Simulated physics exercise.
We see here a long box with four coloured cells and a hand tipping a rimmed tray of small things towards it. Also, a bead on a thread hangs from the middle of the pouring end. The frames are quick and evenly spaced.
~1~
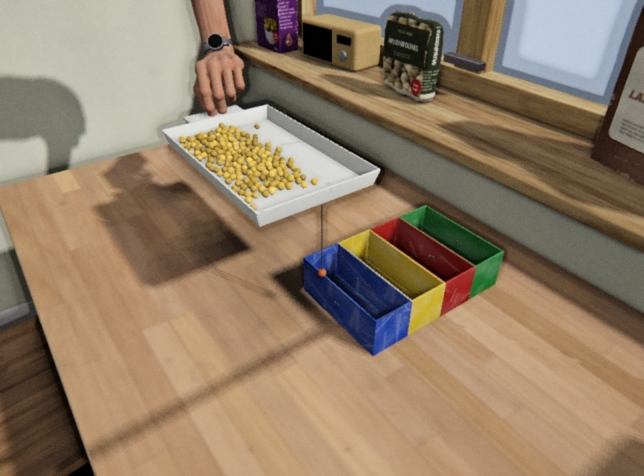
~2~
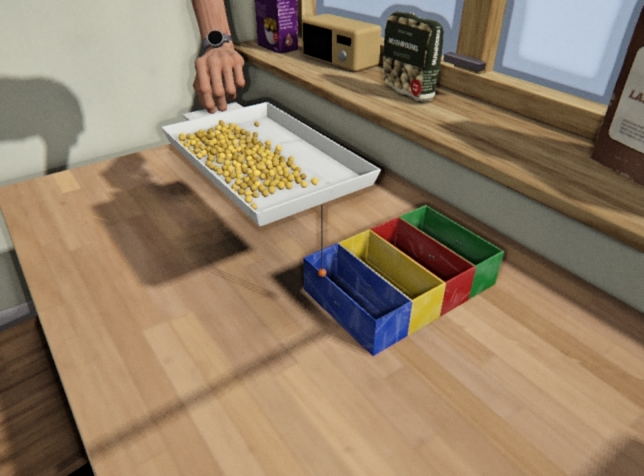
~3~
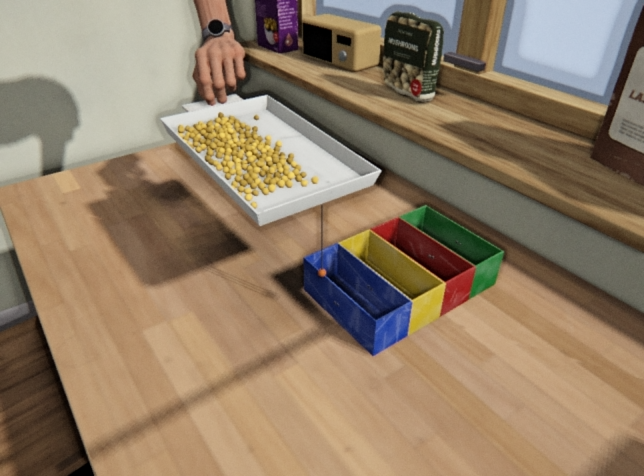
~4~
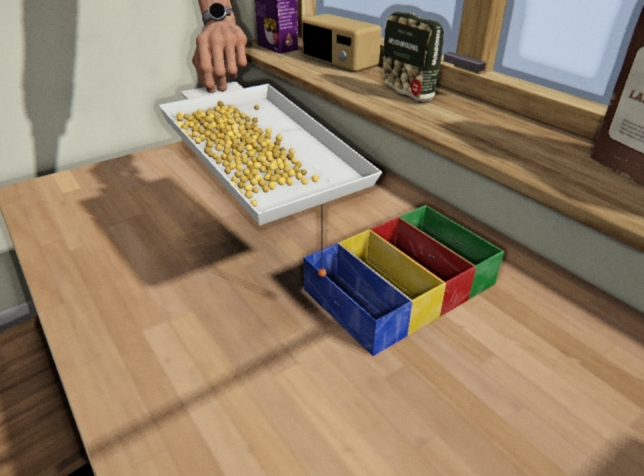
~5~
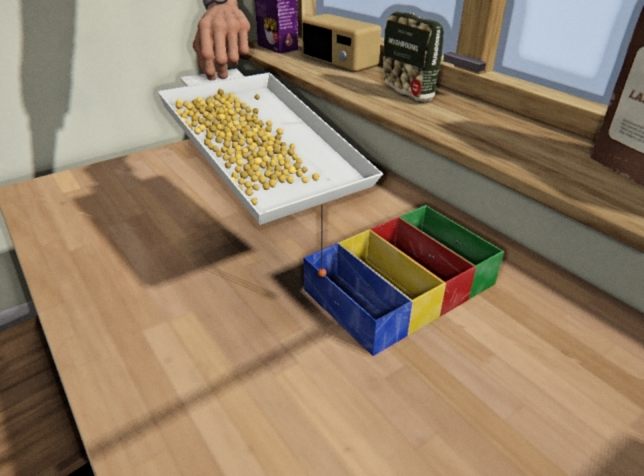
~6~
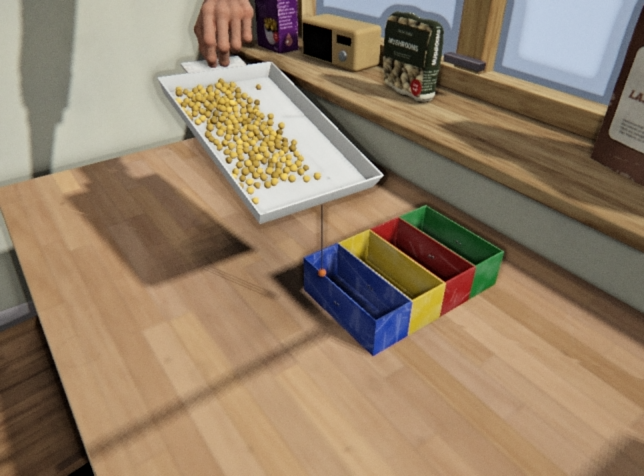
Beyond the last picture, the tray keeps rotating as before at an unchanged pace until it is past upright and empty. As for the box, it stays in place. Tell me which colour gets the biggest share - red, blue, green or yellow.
The biggest share goes to blue.
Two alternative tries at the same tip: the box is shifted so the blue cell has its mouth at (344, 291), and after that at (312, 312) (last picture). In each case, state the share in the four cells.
Close to 80 %, followed by close to 100 %.
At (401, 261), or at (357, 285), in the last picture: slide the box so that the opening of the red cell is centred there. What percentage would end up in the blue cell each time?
The first position comes out at 30 per cent, the other at 0 per cent.
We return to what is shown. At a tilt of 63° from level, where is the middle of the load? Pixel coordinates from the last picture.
(325, 181).
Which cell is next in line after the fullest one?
That is the yellow cell.
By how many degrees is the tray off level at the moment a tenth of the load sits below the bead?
It sits at roughly 75°.
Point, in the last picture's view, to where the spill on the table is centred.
Around (347, 369).
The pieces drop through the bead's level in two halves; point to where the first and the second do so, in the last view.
First near (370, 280), later near (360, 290).
Shortly afterwards, tray tipped steeply; all but a few on the tray; only a few in the yellow cell; a little falling or outside the box.
Next, tray tipped past a quarter turn; near a quarter on the tray; near a quarter in the blue cell; a little in the yellow cell; near half falling or outside the box.
Some moments later, tray tipped past a quarter turn; near a third in the blue cell; near a quarter in the yellow cell; near a third falling or outside the box.
In the end, tray tipped past a quarter turn; near a third in the blue cell; near a quarter in the yellow cell; none at all in the red cell; none at all in the green cell; near a third outside the box.
